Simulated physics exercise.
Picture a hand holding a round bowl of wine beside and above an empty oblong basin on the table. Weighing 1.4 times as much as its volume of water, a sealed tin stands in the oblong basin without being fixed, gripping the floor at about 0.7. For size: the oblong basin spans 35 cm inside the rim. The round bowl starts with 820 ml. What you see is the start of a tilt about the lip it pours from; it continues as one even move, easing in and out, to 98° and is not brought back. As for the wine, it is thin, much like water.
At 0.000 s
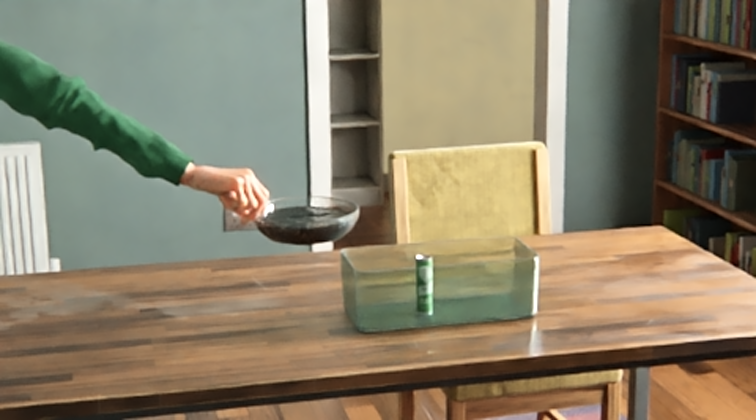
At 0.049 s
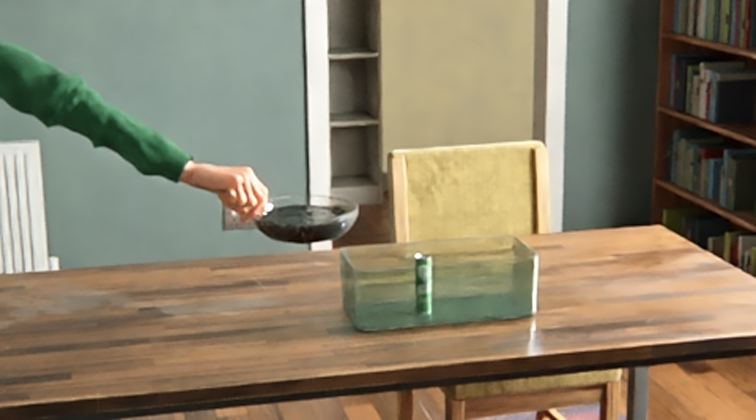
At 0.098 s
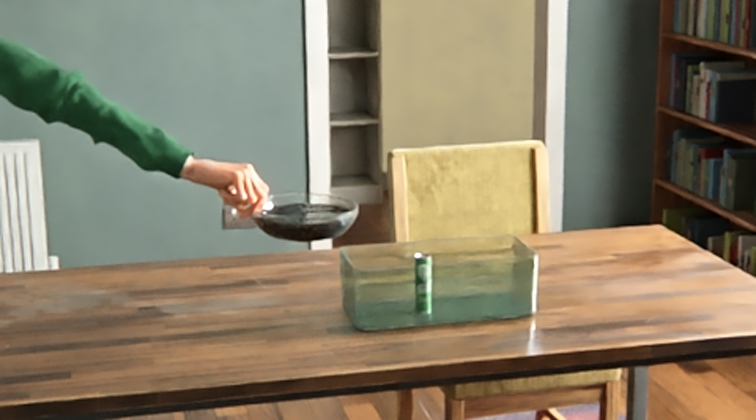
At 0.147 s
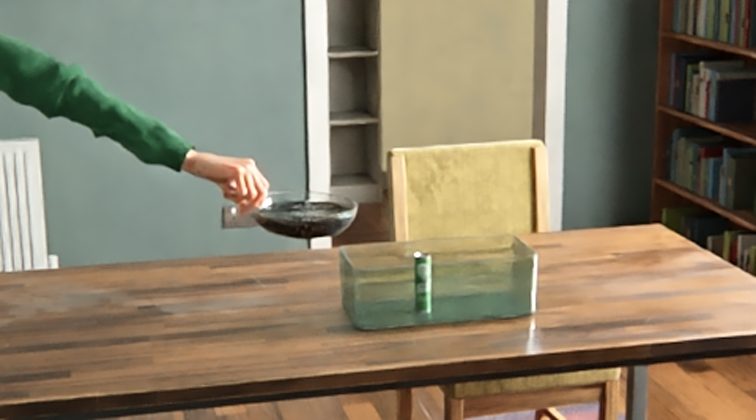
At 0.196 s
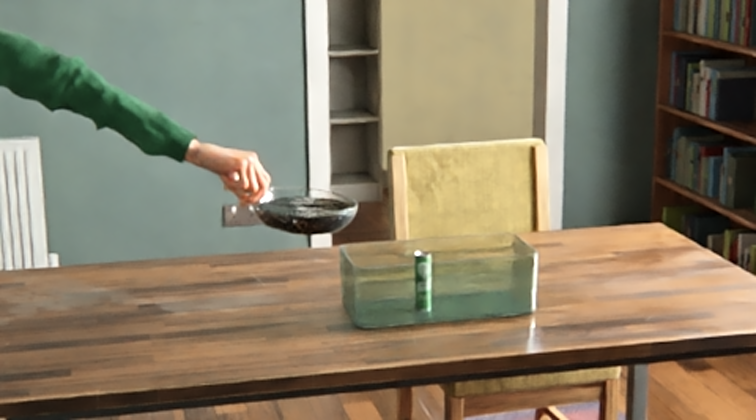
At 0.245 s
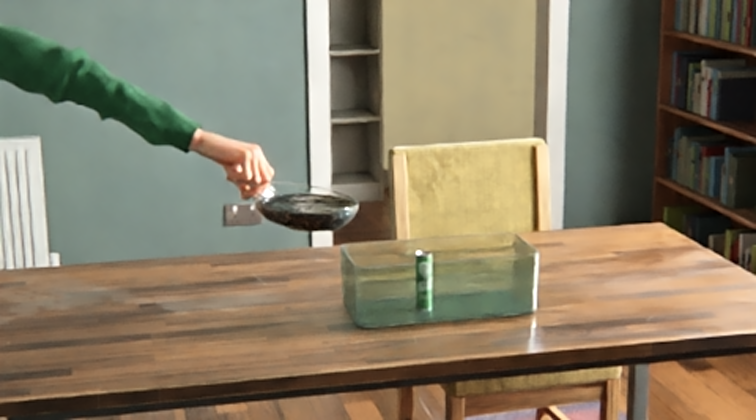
A hand slowly tilts a round bowl of dark liquid beside a clear basin.
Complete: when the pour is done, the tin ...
... has tipped over.
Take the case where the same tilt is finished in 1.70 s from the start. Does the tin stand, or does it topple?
In that case the tin does not tip.
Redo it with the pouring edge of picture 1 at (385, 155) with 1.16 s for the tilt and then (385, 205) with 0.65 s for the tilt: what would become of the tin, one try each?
Try 1: Still standing; try 2: Still standing.
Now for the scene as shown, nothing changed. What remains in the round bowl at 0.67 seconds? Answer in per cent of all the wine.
I'd estimate some 34 % remains.
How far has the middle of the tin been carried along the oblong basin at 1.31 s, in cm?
Centre to centre, close to 7 cm.
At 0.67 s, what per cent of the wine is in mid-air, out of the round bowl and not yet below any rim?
Near 46 per cent at that time.
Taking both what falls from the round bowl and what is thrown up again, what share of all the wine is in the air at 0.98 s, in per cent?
Something like 7 per cent is in the air then.
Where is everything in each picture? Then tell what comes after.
The first frame shows tilt 0°; pouring edge (357, 207); surface from (255, 220) to (354, 213); the oblong basin's rim runs from (348, 261) to (527, 248); the tin's top is at (424, 260).
The second frame shows tilt 0°; pouring edge (356, 206); surface from (255, 218) to (353, 212).
The third frame shows tilt 2°; pouring edge (356, 205); surface from (255, 216) to (353, 211).
The fourth frame shows tilt 4°; pouring edge (356, 204); surface from (254, 213) to (352, 209).
The fifth frame shows tilt 7°; pouring edge (356, 203); surface from (255, 209) to (353, 206).
The sixth frame shows tilt 10°; pouring edge (357, 203); surface from (257, 204) to (355, 203).
Then, 0.67 s in, the tilt is 61° and 34 per cent is still to pour; the tin stands where it began.
Then, 0.98 s in, the tilt is 92° and 1 per cent is still to pour; the tin leans 19°.
Then, 1.31 s in, the tilt is 98° and 0 per cent is still to pour; the tin lies on its side.
Then, 1.66 s in, the tilt is 98° and 0 per cent is still to pour; the tin lies on its side.
Finally, the tin lies on its side.
